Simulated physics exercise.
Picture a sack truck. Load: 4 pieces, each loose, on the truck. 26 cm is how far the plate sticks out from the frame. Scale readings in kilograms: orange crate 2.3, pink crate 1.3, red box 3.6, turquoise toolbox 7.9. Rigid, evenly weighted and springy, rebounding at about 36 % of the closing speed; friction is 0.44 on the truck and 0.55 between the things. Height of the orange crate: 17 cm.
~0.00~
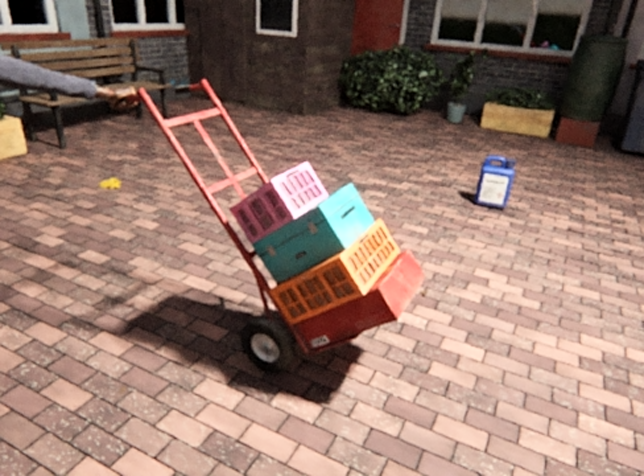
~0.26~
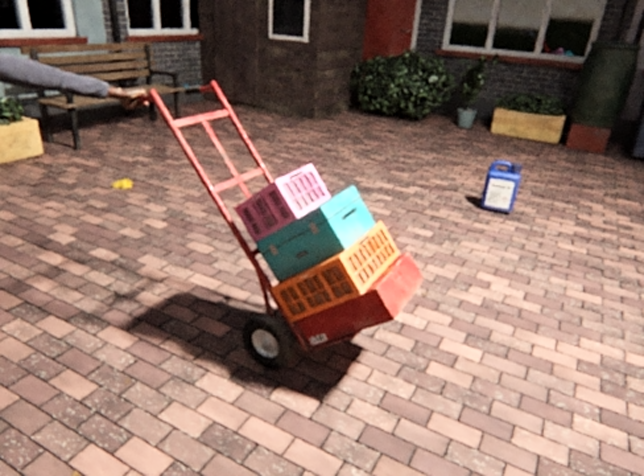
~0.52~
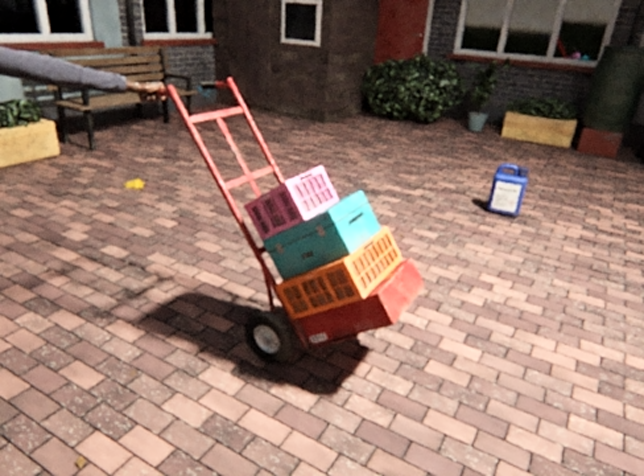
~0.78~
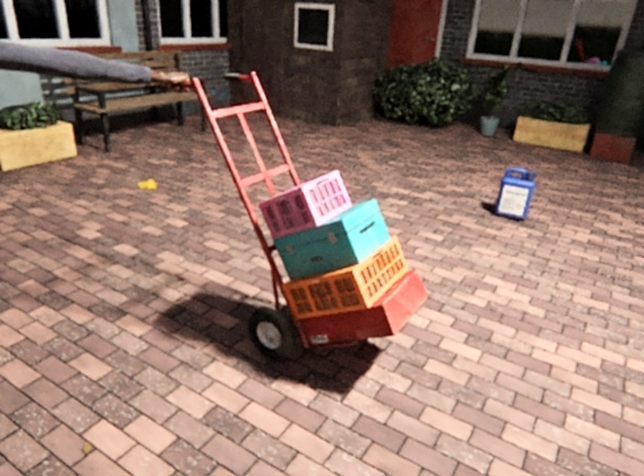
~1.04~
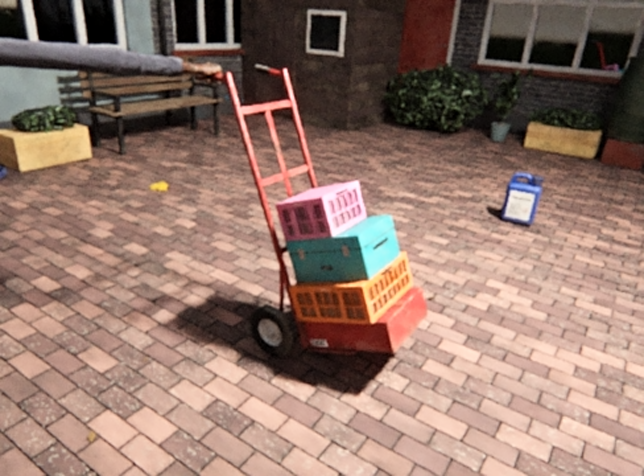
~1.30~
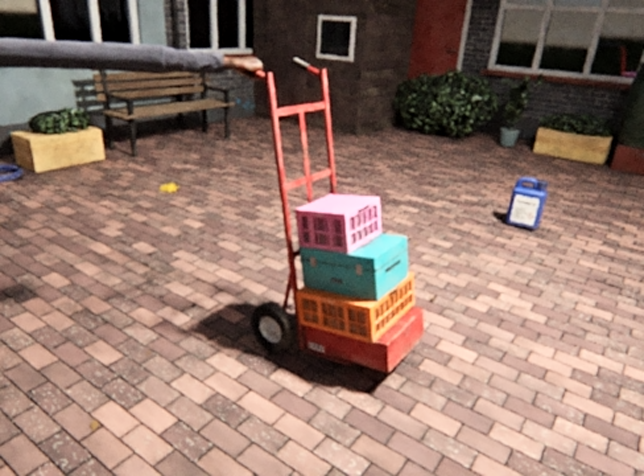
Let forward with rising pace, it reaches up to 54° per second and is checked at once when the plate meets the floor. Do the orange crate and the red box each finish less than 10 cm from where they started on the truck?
Orange crate: Yes; red box: Yes.
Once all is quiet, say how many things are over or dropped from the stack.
That comes to 0.
After 1.50 s, leaning back 1°.
After 1.70 s, truck upright; pink crate slid 2 cm.
At rest (2.2 s), all 4 in place, give or take 10 cm. Seen from the same camera at the end, orange crate near (361, 311), red box near (363, 340).
